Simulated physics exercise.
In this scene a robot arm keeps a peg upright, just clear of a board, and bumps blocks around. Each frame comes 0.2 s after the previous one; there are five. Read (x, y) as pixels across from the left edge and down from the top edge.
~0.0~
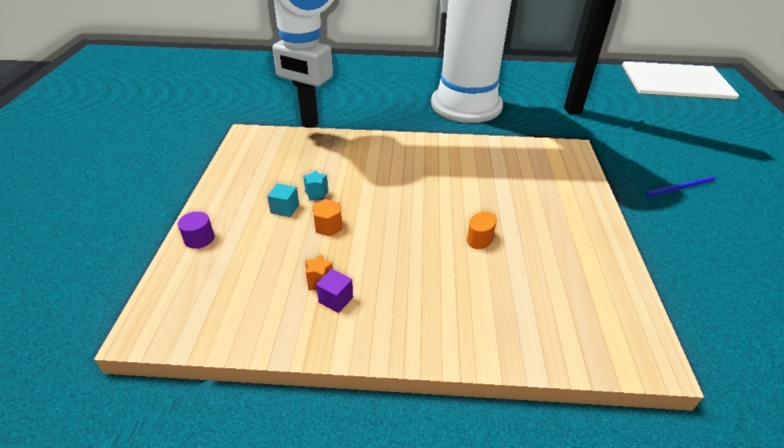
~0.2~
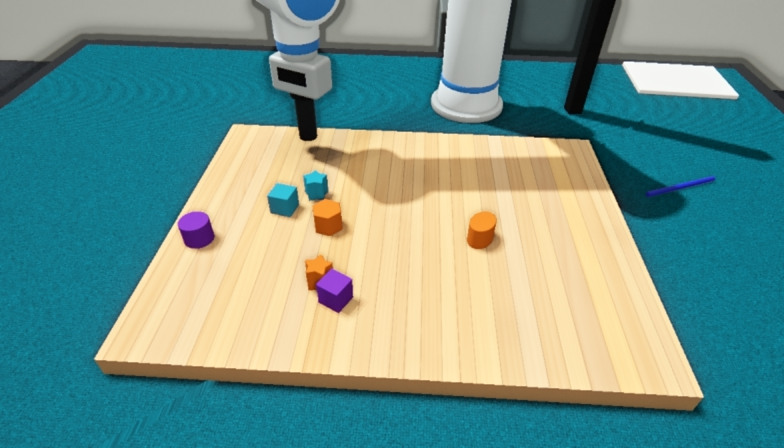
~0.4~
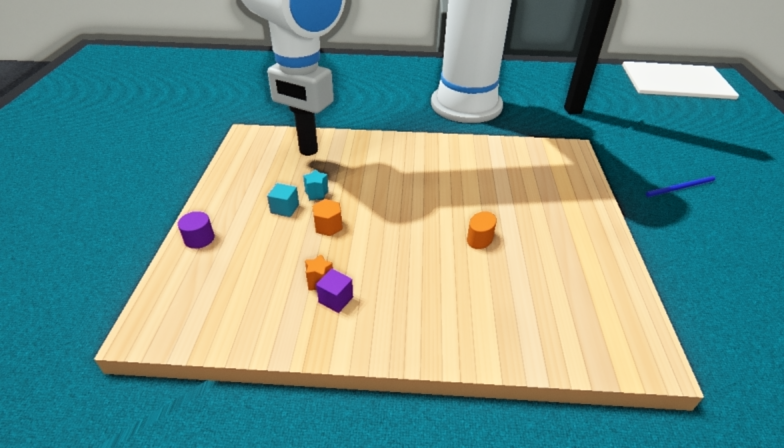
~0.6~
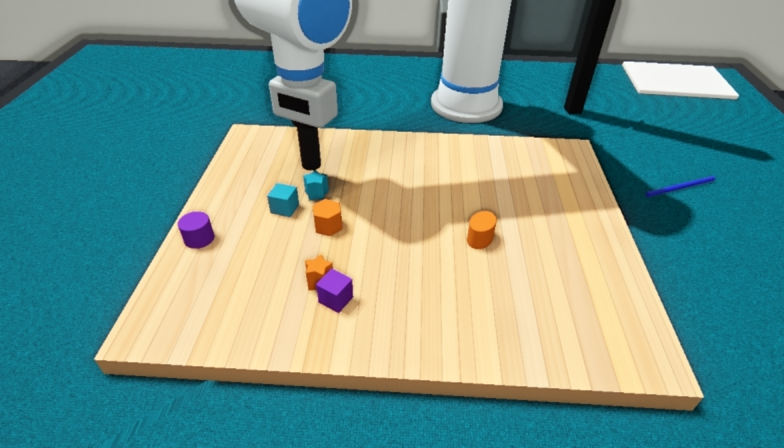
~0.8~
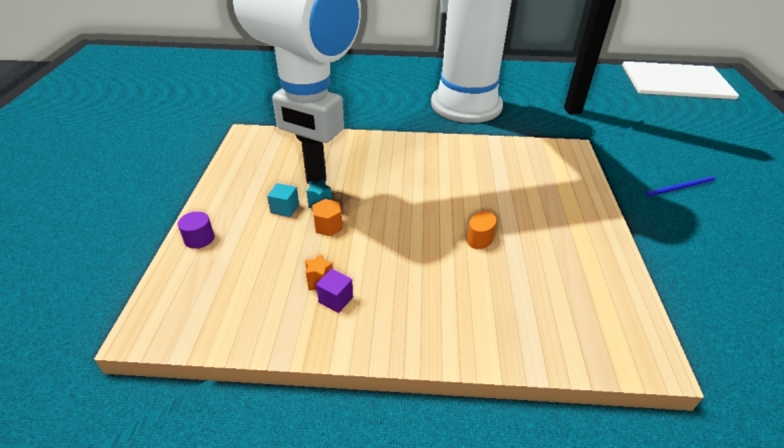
A robot arm lowers its black peg toward the blocks and nudges the turquoise star.
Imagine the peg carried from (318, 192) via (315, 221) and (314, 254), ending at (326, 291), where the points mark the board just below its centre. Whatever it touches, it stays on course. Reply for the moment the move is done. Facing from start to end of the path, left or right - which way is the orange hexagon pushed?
My answer: Left.
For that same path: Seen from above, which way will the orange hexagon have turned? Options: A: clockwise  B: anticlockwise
(B)
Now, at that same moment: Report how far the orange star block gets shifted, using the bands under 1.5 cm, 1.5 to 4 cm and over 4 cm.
My answer is that it shifts over 4 cm.
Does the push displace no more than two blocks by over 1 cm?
Final answer: No.
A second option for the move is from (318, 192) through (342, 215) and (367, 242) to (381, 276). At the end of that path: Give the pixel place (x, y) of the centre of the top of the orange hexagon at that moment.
It is going to be at (324, 222).
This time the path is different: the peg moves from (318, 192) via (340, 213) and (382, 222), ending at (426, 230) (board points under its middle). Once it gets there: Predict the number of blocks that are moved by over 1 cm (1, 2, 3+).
Two blocks move.
On the path given first. One third of the way, peg at (314, 209); turquoise star block at (315, 217); orange hexagon at (335, 226), turned 60° anticlockwise.
Two thirds of the way, peg at (312, 242); orange star block at (317, 269); turquoise star block at (312, 252); orange hexagon at (343, 238), turned 110° anticlockwise; purple square at (336, 283).
At the end, peg at (324, 279); orange star block at (307, 299), turned 80° anticlockwise; turquoise star block at (300, 281), turned 75° clockwise; orange hexagon at (343, 238), turned 110° anticlockwise; purple square at (341, 291), turned 35° anticlockwise.
